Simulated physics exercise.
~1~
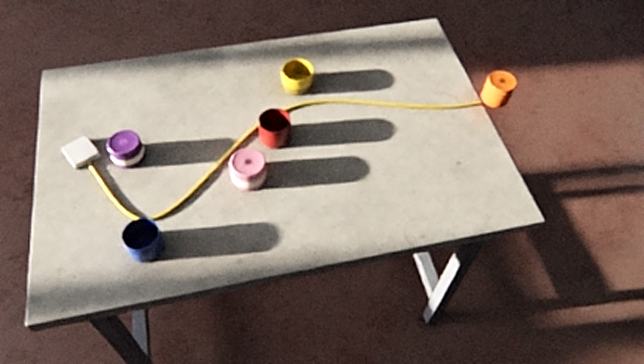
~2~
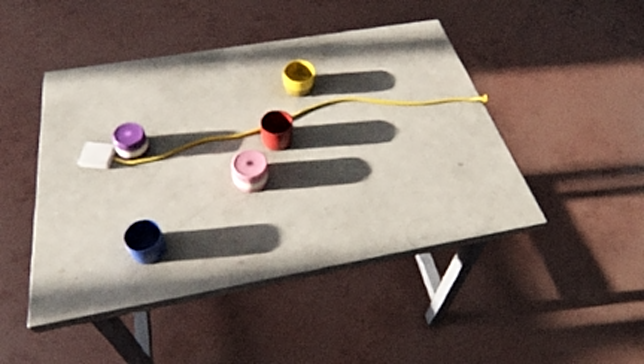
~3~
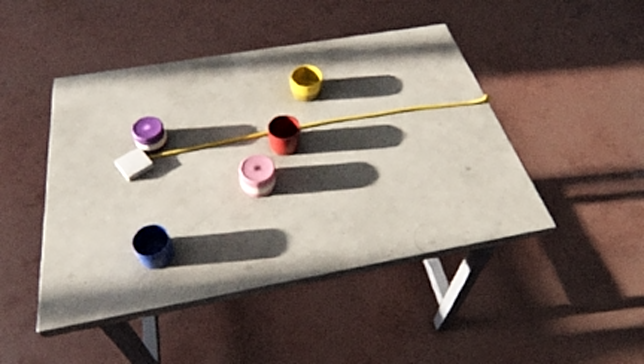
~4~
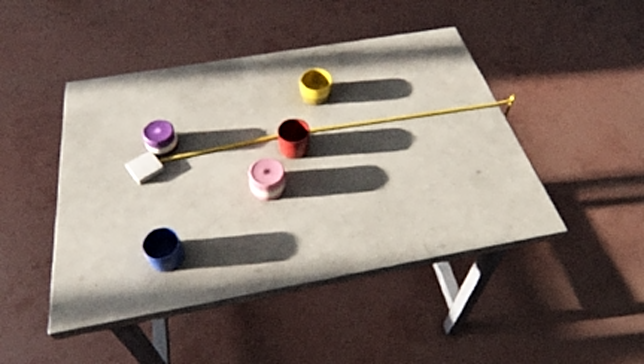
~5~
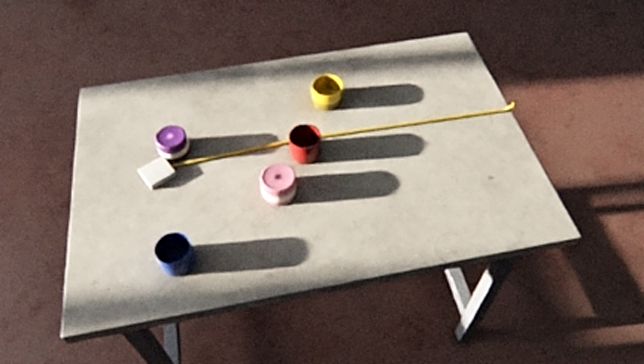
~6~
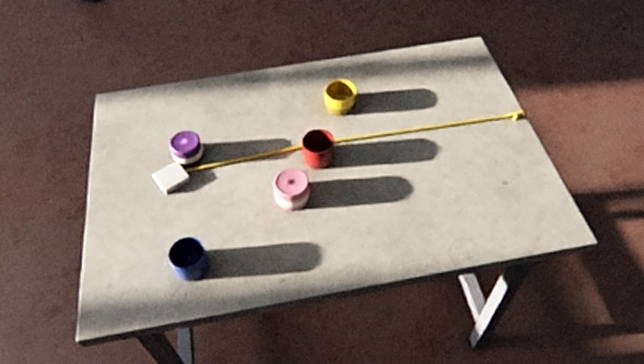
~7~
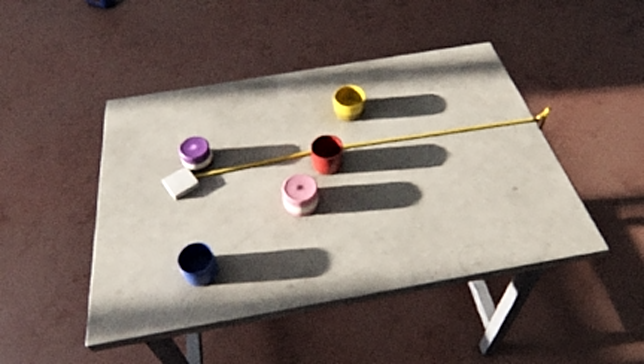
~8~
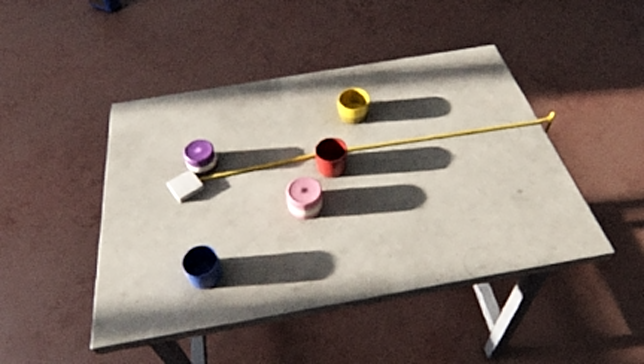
A pale table held scattered colored cups and tins and a white block tied by a yellow cord to an orange cup, which dropped off the far right edge, pulling the cord straight and dragging the block right beside the slightly shifted purple tin, where both stayed.
